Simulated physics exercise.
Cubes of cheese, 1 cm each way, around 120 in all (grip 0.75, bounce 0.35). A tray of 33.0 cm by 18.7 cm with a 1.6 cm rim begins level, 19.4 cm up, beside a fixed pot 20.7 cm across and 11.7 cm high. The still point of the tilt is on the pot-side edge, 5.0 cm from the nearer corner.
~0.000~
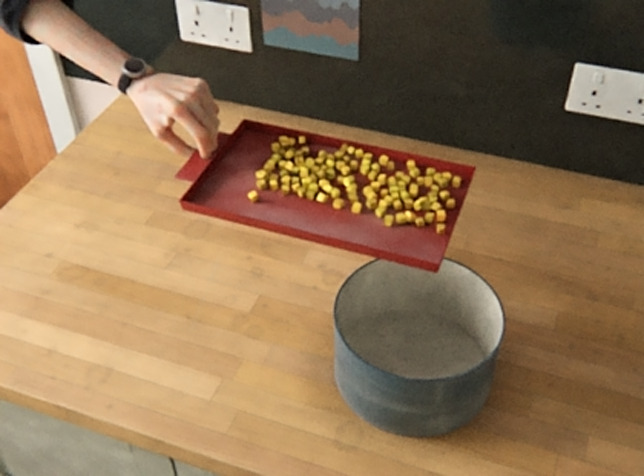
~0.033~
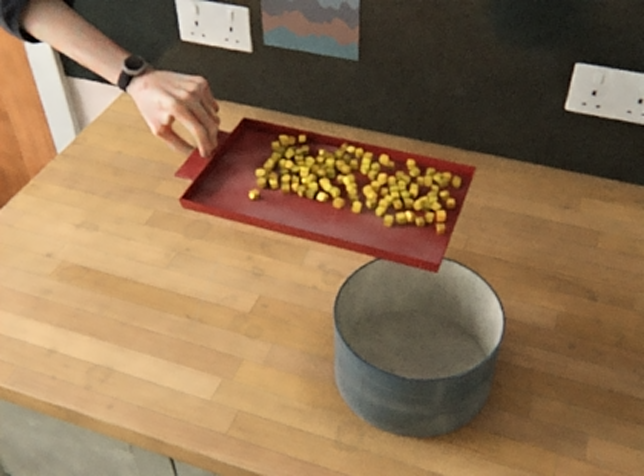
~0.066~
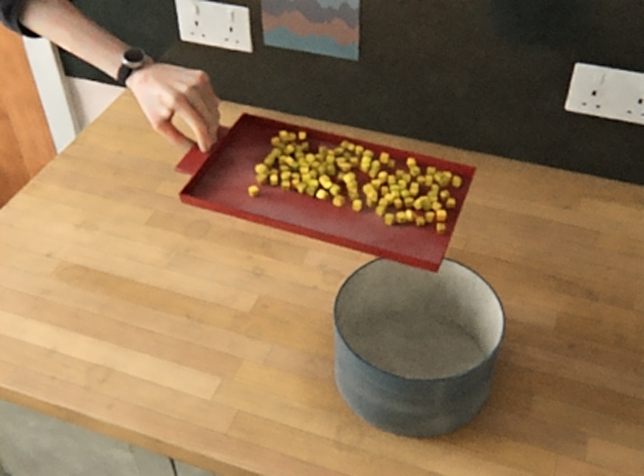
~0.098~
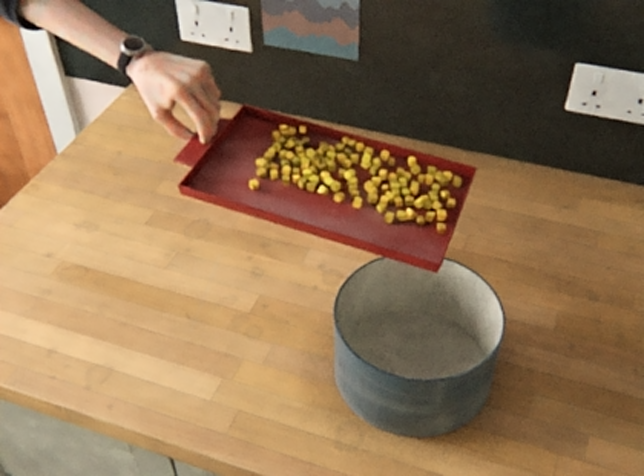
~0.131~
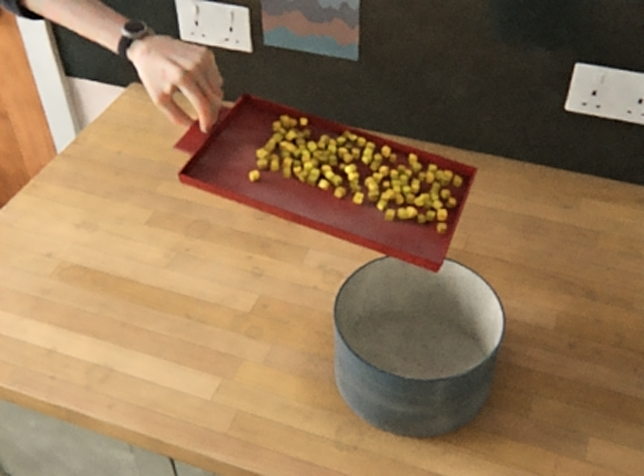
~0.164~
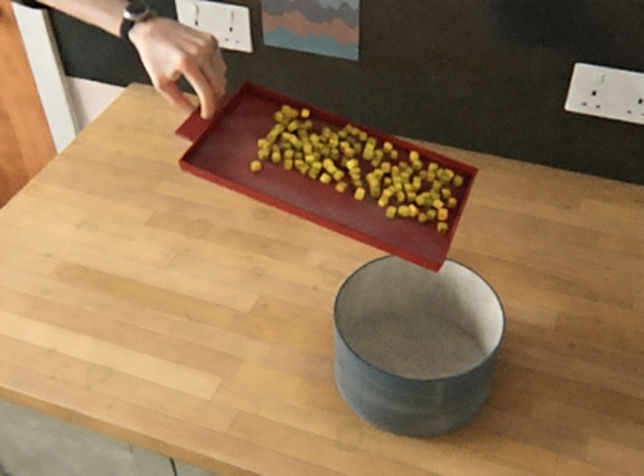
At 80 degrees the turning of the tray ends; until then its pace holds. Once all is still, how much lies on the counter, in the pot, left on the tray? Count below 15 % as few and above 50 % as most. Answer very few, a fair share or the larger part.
On the counter: The larger part; in the pot: Very few; left on the tray: A fair share.
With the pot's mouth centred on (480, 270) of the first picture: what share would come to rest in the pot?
Some 75 per cent.
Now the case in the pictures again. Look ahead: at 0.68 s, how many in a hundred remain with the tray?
Roughly 95 per cent.
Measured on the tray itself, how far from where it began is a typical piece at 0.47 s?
About 2 cm.
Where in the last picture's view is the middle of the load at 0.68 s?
At about (464, 184).
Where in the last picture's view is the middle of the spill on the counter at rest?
Near (570, 323).
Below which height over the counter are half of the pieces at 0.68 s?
Roughly 22 cm.
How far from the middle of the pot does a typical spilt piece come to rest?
About 24 cm.
Then, at 0.47 s, tilt 45 degrees; the tray holds 100 %, the pot 0 %.
After 0.68 s, tilt 67 degrees; the tray holds 95 %, the pot 0 %.
After 1.01 s, tilt 80 degrees; the tray holds 30 %, the pot 5 %.
In the end, at 2.2 s, counter 70 %, pot 5 %, tray 30 %.
